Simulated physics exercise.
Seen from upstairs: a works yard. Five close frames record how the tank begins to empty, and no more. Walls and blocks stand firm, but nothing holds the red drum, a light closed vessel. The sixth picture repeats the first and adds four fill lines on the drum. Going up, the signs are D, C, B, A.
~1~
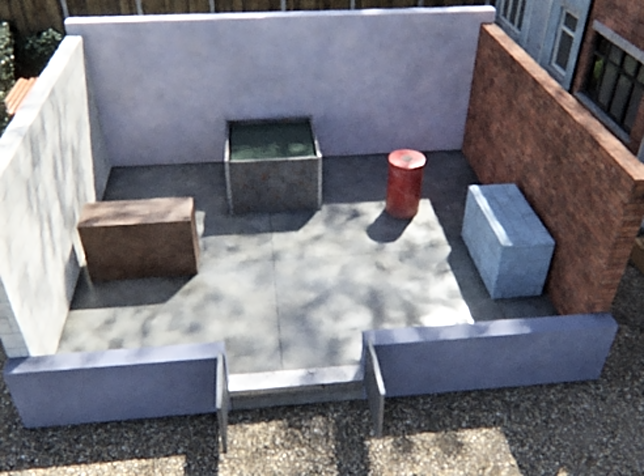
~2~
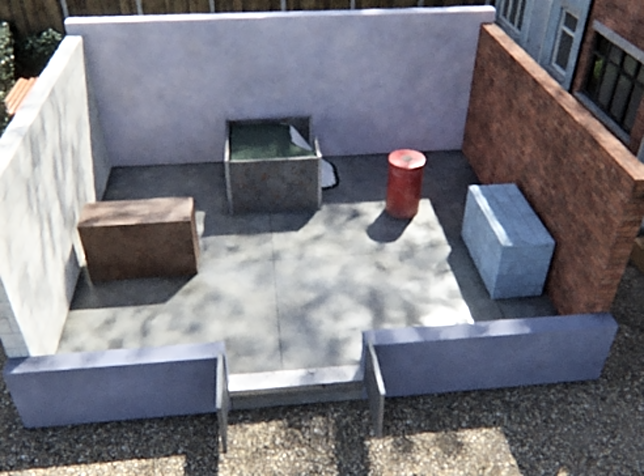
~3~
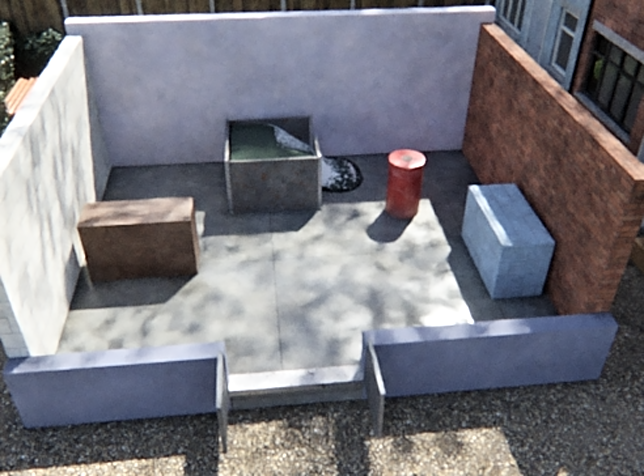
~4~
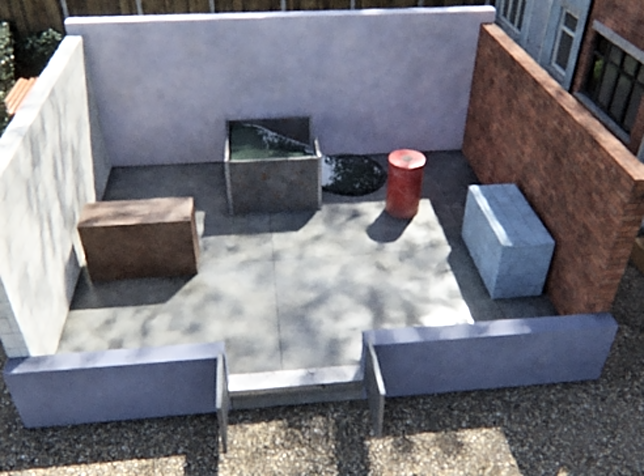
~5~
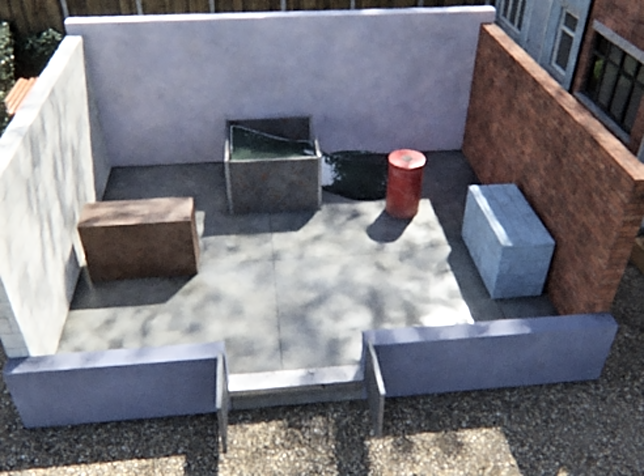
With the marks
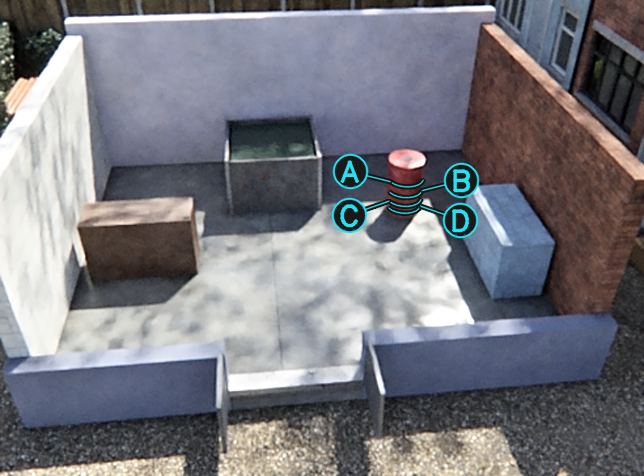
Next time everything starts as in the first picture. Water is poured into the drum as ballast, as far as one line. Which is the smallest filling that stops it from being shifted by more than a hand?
Go for C.
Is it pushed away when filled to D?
Yes, it does.
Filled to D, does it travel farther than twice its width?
No.
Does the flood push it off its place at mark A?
No, not at all.
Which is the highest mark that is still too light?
The answer is D.
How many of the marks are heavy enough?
Three of them.
In cyan, A at (409, 186); B at (408, 197); C at (407, 206); D at (406, 213); from the bottom up D, C, B, A.
With A, it does not move.
With B, it does not move.
With C, it does not move.
With D, it is pushed about half its own width away.
